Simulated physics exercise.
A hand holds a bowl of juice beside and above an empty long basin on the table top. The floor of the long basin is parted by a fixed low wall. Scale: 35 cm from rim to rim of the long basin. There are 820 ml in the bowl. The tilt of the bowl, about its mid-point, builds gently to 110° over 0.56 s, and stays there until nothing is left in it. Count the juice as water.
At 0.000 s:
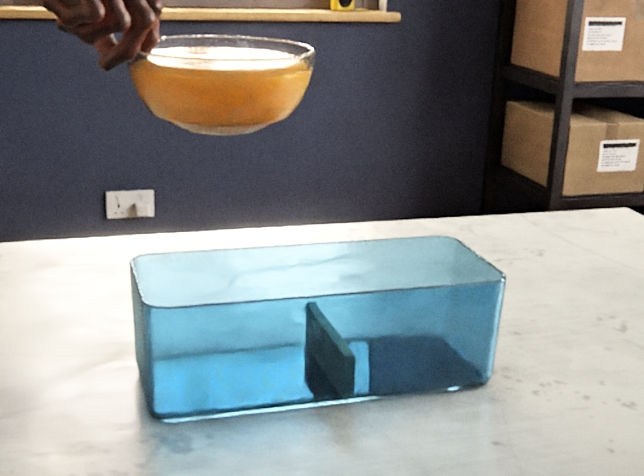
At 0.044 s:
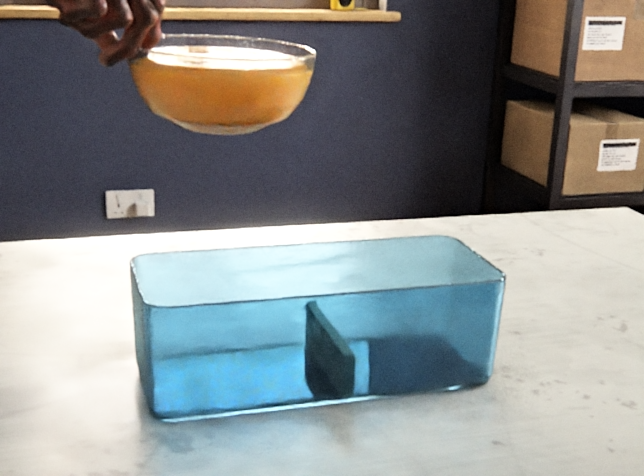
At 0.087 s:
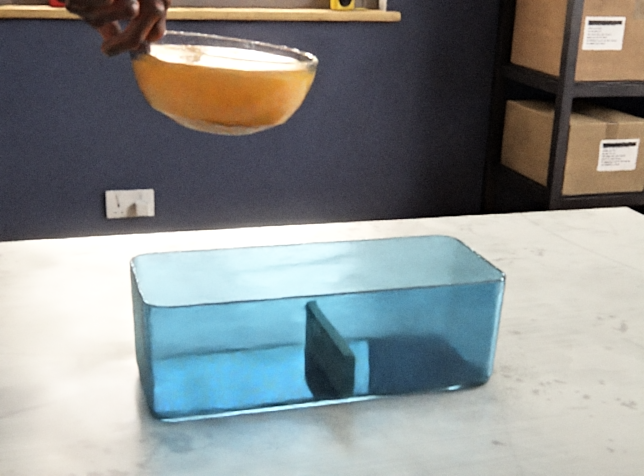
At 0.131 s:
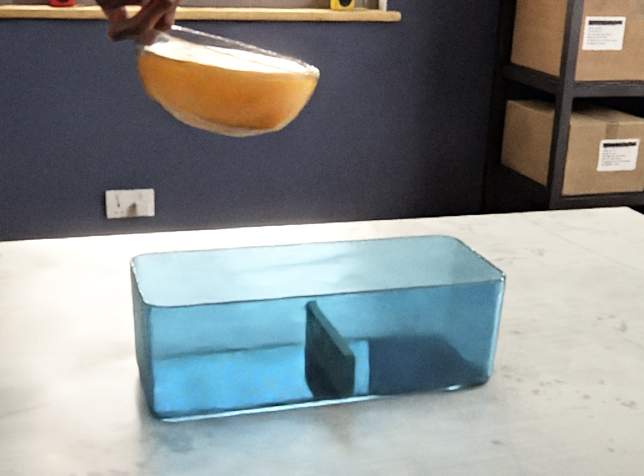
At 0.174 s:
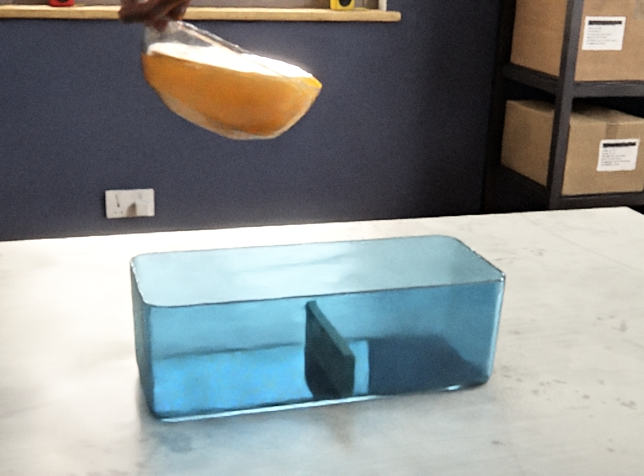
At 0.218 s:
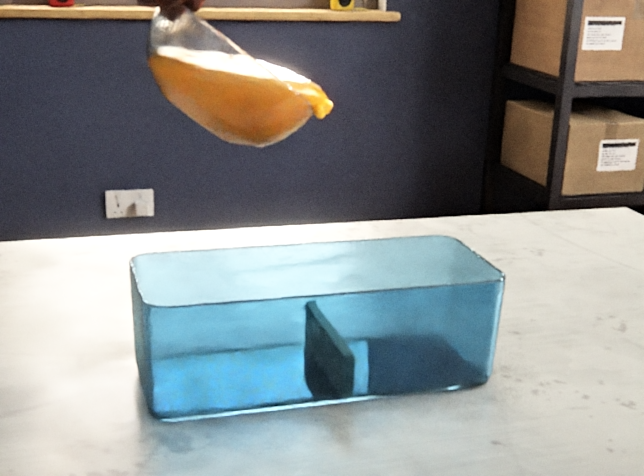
On a pale table top, a hand held a glass bowl of orange juice above an empty blue basin, then gradually tilted it to the right until juice began slipping over the rim.
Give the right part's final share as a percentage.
Roughly 58 per cent is past the wall.
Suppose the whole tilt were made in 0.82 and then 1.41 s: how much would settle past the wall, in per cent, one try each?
In turn about 70 and 80 per cent.
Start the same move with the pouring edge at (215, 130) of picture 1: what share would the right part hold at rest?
In that case some 20 per cent.
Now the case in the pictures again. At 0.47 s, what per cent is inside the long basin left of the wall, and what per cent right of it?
Left about 1, right about 40.
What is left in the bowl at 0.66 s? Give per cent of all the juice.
Some 0 per cent.
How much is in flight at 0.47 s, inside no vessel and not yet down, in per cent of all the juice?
Near 52 in a hundred.
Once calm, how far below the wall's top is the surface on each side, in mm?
Left about 34 mm, right about 20 mm.
Then, 0.47 s in, the tilt is 103° and 6 per cent is still to pour, 1 is left of the wall and 41 right of it.
Then, 0.66 s in, the tilt is 110° and 0 per cent is still to pour, 24 is left of the wall and 57 right of it.
Then, 0.85 s in, the tilt is 110° and 0 per cent is still to pour, 30 is left of the wall and 60 right of it.
Then, 1.06 s in, the tilt is 110° and 0 per cent is still to pour, 33 is left of the wall and 59 right of it.
Finally, 34 per cent lies left of the wall, 58 right of it and 8 outside.
